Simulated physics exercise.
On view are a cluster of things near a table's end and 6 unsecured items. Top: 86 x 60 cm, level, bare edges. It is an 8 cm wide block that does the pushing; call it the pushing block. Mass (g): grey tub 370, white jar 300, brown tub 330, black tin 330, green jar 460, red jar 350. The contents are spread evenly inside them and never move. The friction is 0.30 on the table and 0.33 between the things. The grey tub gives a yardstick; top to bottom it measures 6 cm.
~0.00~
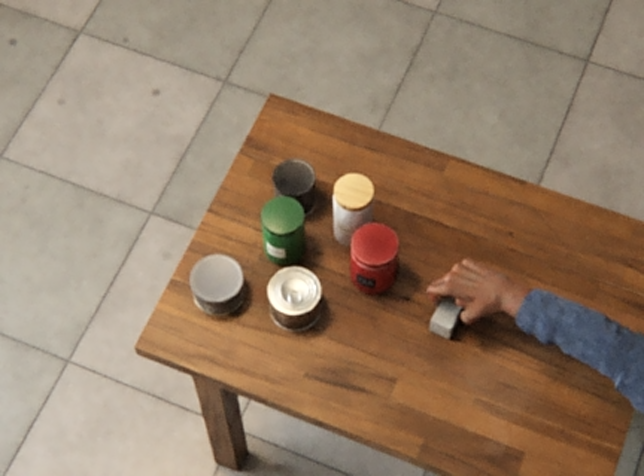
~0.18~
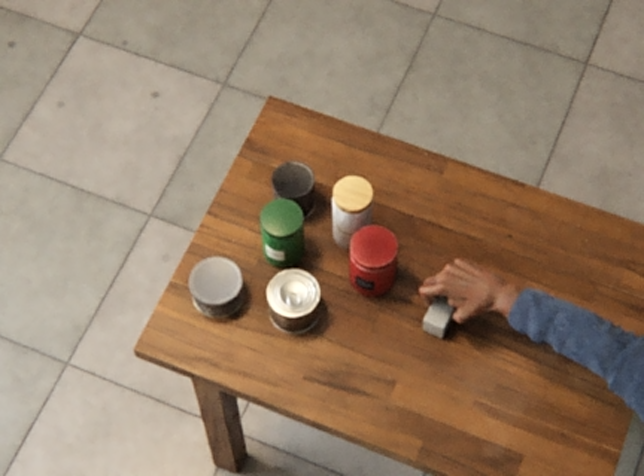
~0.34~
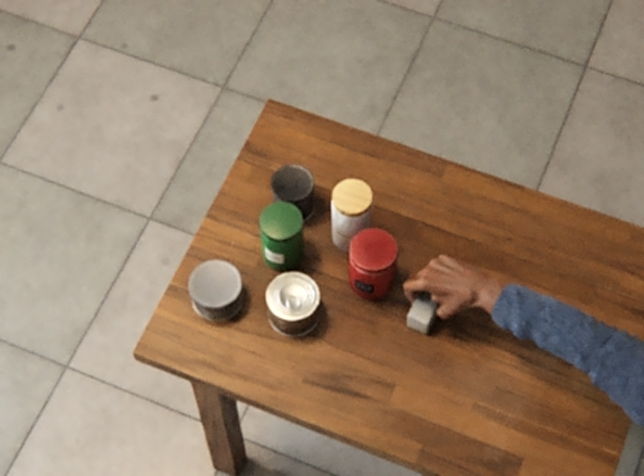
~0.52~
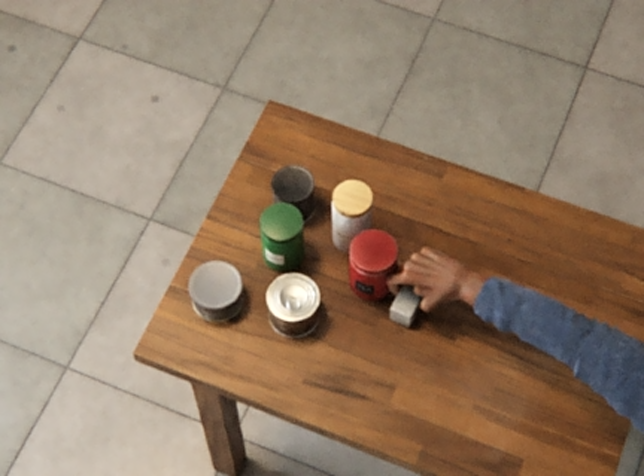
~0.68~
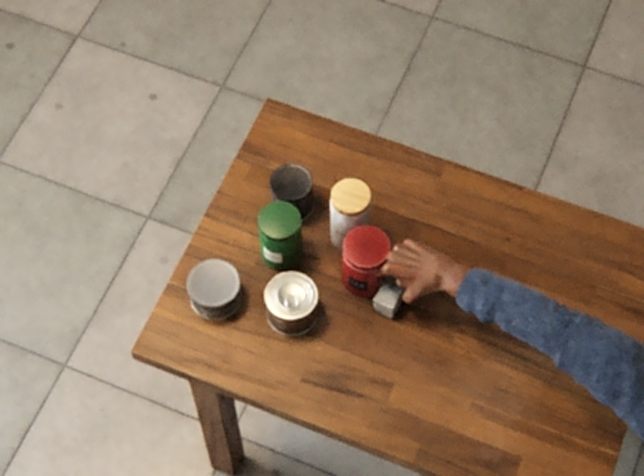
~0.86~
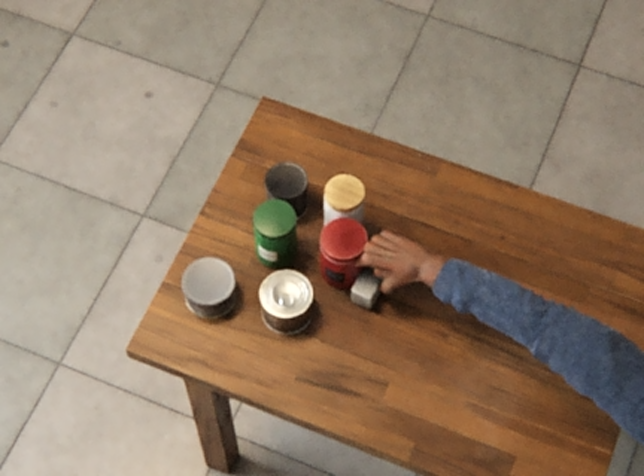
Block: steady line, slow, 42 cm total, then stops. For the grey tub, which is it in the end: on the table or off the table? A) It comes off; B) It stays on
B.
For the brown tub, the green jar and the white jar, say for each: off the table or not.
Well, the brown tub does not come off, the green jar does come off, and the white jar does not come off.
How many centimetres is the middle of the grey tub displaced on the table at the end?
Start to finish, roughly 0 cm.
After 1.76 s, block slid 31 cm; red jar slid 22 cm; green jar slid 12 cm.
After 2.46 s, block slid 42 cm; green jar now off the table; red jar slid 32 cm.
By the end (2.9 s), off the table, green jar; not toppled but over 4 cm from the start, red jar; the other 4 in place, give or take 4 cm. Seen from the same camera at the end, grey tub near (210, 288).
